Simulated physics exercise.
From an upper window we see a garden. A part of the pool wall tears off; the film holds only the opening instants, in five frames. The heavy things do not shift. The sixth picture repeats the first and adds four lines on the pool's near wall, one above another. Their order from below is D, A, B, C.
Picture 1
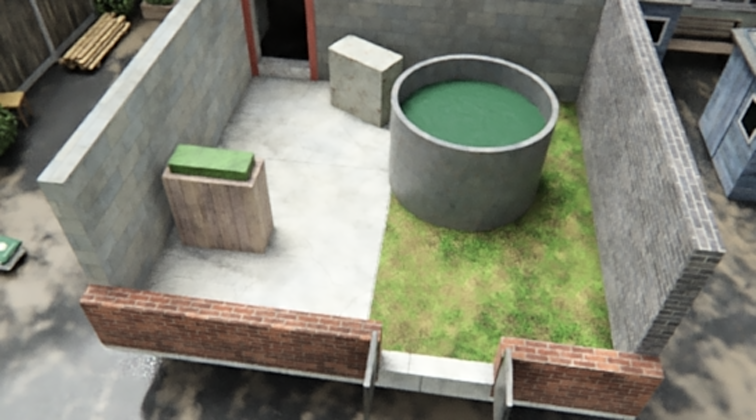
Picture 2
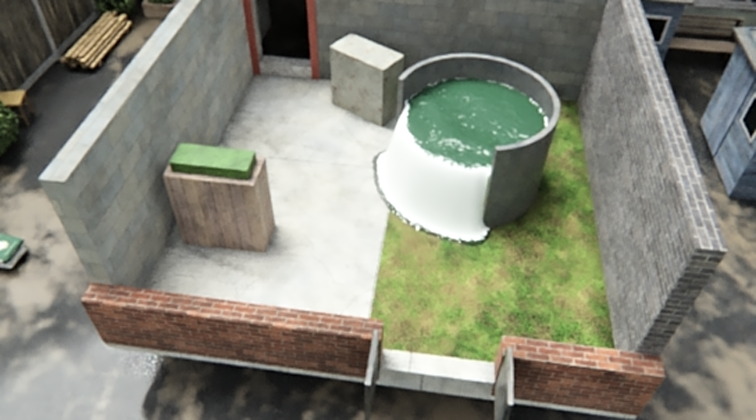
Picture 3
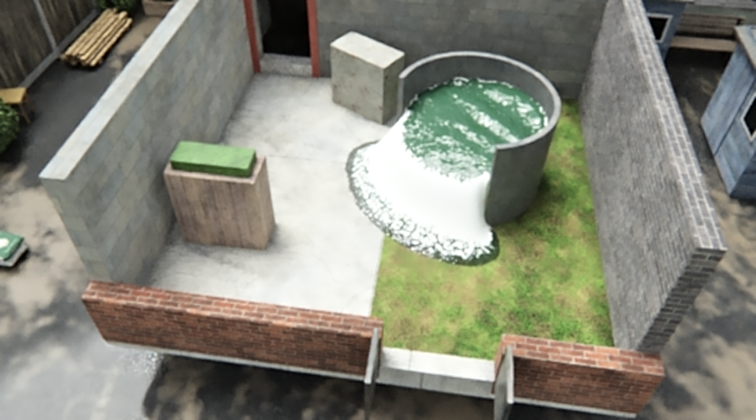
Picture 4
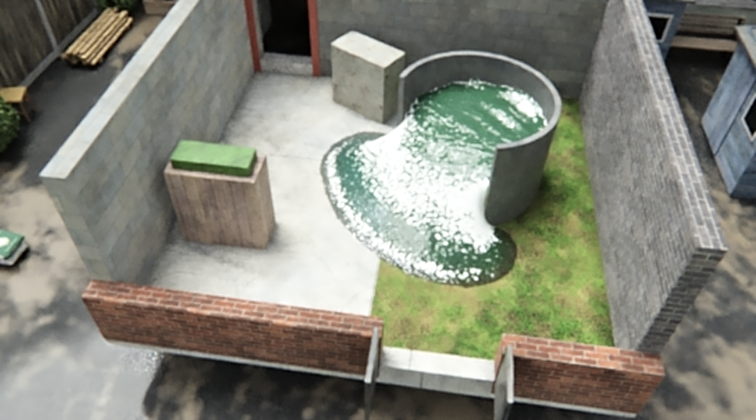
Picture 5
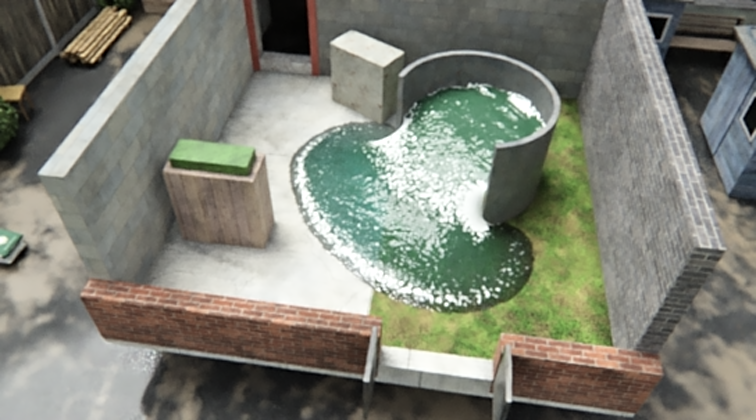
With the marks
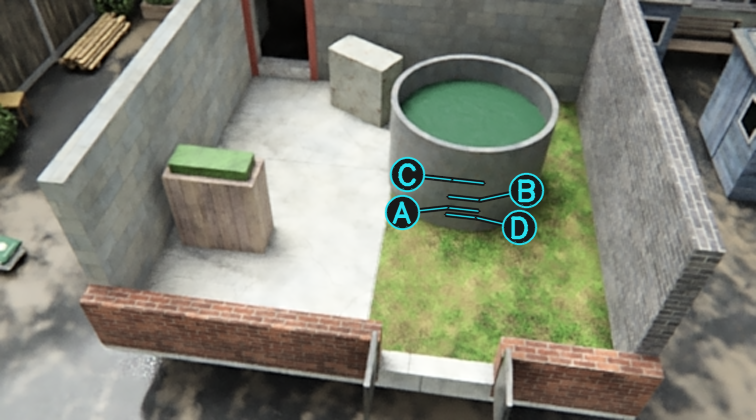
In a walled garden seen from above, the front-left side of a round grey pool opens and green water pours out in a white, foaming rush, spreading across the pale paving and the grass in a widening sheet.
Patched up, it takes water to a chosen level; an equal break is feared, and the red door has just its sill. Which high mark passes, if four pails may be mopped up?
The answer is level C.
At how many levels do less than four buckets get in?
All of the four.
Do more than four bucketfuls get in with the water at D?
No.
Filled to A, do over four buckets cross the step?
No, that is safe.
On the marked copy, A at (462, 209); B at (464, 198); C at (467, 181); D at (461, 216); from the bottom up D, A, B, C.
Choosing A, nothing gets over.
Choosing B, nothing gets over.
Choosing C, a splash gets over, under a bucket.
Choosing D, nothing gets over.
